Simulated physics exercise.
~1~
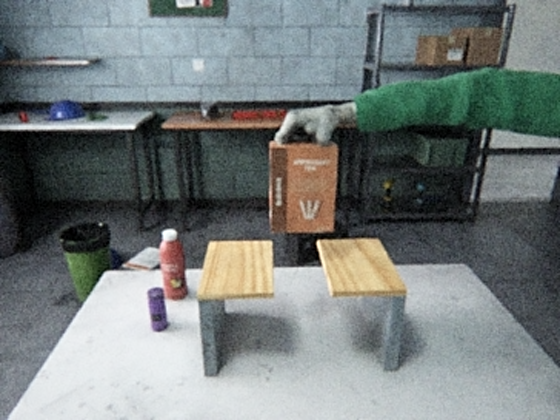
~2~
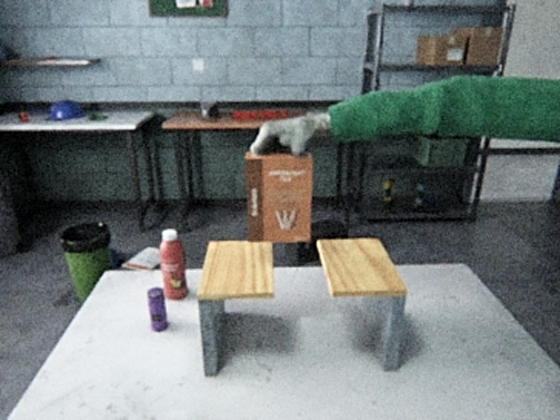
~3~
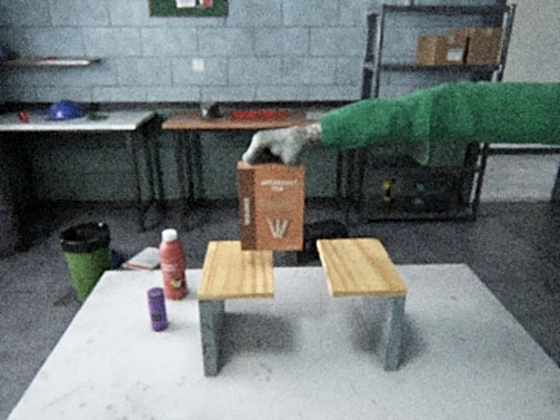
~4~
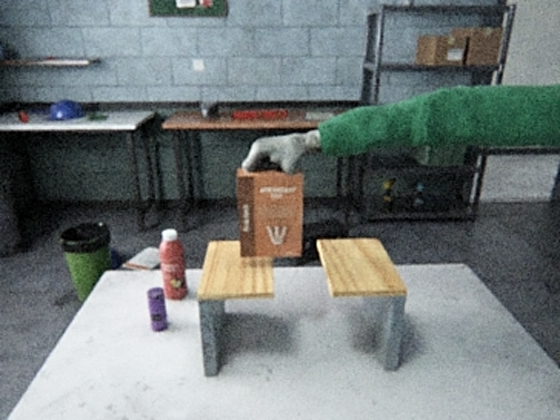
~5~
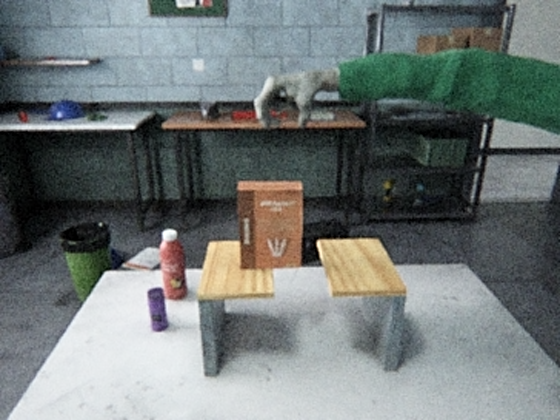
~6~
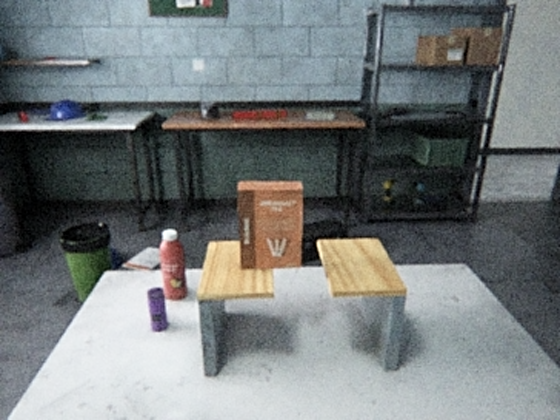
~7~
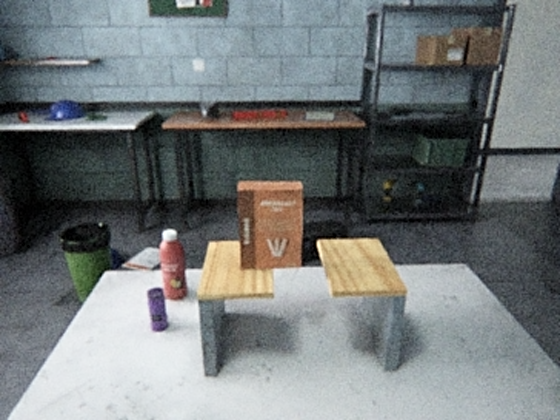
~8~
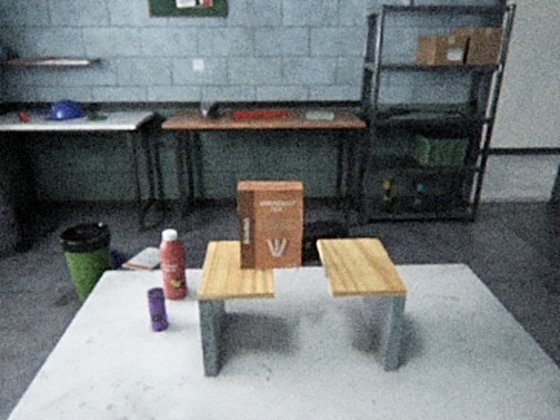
Green-sleeved arm lowering an orange packet leftward onto the left of two wooden ledges, letting go and withdrawing, the packet staying upright.
